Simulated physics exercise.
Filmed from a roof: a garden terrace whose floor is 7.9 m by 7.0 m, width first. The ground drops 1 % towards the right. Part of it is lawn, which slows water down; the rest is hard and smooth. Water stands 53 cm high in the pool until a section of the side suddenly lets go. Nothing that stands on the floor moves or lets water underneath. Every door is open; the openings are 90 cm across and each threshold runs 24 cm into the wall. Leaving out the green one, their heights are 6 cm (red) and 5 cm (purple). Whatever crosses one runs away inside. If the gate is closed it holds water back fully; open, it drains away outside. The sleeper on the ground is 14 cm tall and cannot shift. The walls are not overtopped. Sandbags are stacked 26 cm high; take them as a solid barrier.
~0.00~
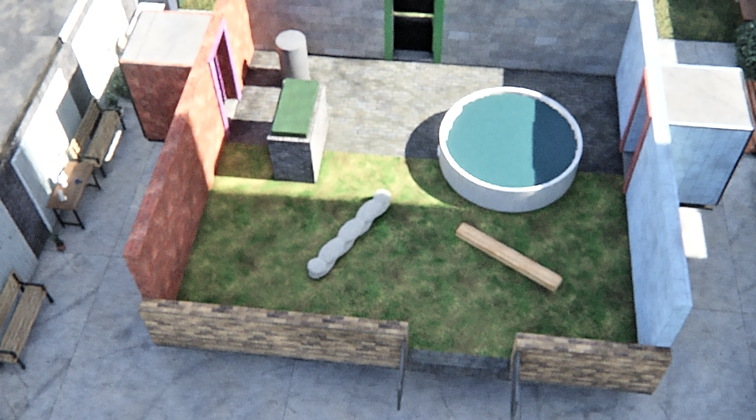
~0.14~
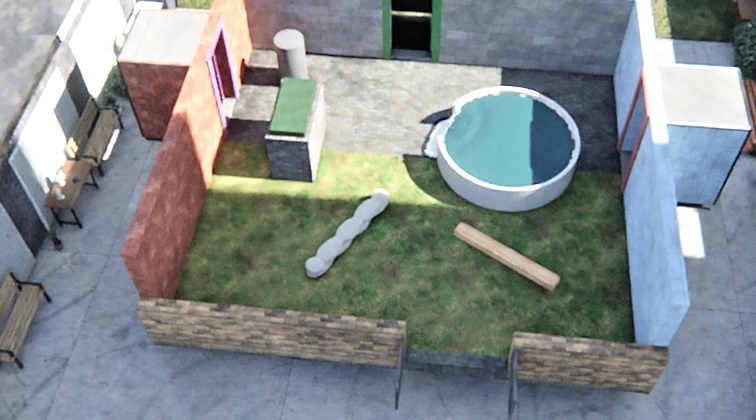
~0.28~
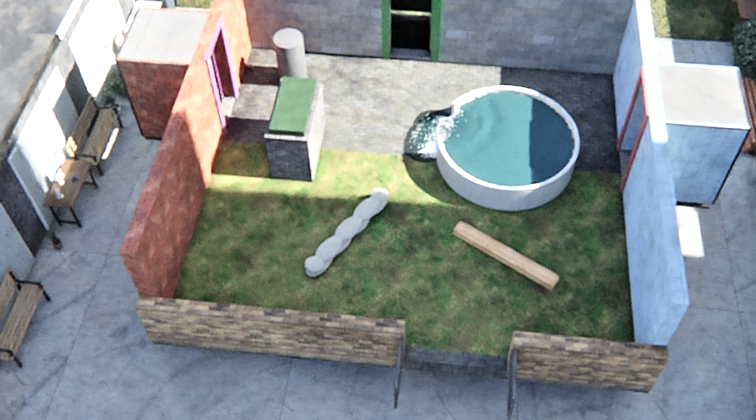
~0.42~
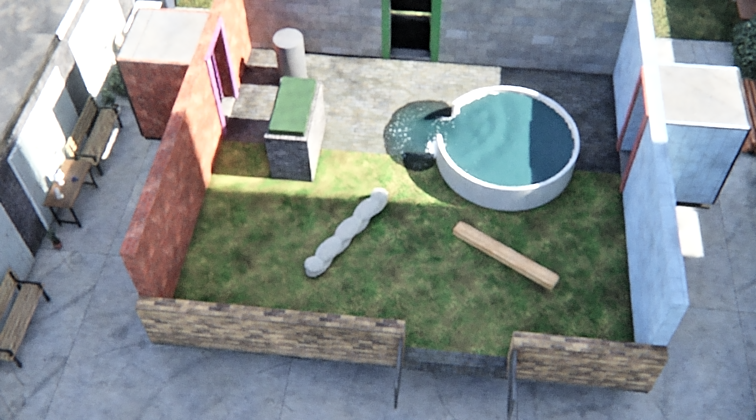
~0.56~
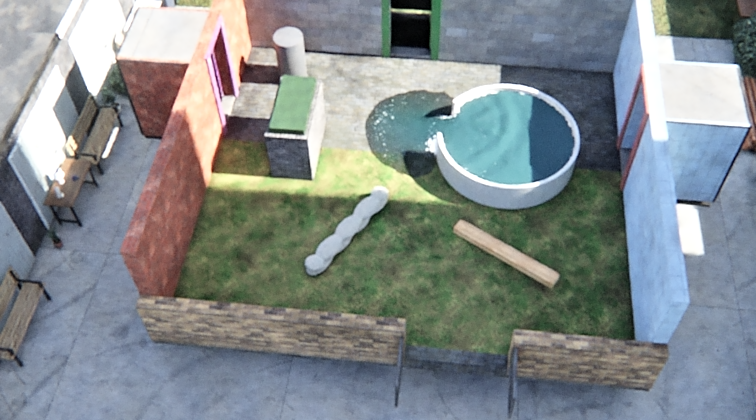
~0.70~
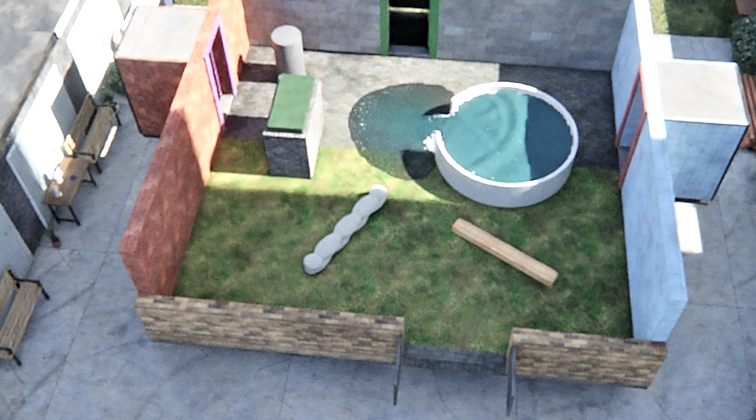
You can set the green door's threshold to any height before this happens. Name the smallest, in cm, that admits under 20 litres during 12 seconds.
About 8 cm.
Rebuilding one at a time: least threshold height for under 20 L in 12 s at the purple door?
Roughly 8.5 cm at purple.
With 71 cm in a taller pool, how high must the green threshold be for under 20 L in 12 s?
Then roughly 11.0 cm.
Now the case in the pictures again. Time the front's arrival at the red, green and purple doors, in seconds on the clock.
Red 10.0 s, green 1.4 s, purple 2.2 s.
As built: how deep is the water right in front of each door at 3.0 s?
In cm: Red 0, green 9, purple 9.
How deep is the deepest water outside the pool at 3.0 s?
About 24 cm.
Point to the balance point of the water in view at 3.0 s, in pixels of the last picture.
Near (441, 136).
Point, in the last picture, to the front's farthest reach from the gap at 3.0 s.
Around (249, 49).
After 1.4 s water covers 15 % of the floor, deepest (28 cm) near (438, 130); 1 cm at the green door, 0 litres in over its 8 cm threshold.
After 3.0 s water covers 30 % of the floor, deepest (24 cm) near (249, 49); 9 cm at the green door, 7 litres in over its 8 cm threshold.
After 12.0 s water covers 75 % of the floor, deepest (8 cm) near (375, 132); 7 cm at the green door, 19 litres in over its 8 cm threshold.
At the green door as built, the water arrived by 1.4 s and peaked near 11 cm at 1.8 s.
Run again over the same 12 s with other heights there, 33 litres in over 7 cm, 7 litres over 9.5 cm. The limit of 20 litres is kept from about 8 cm up.
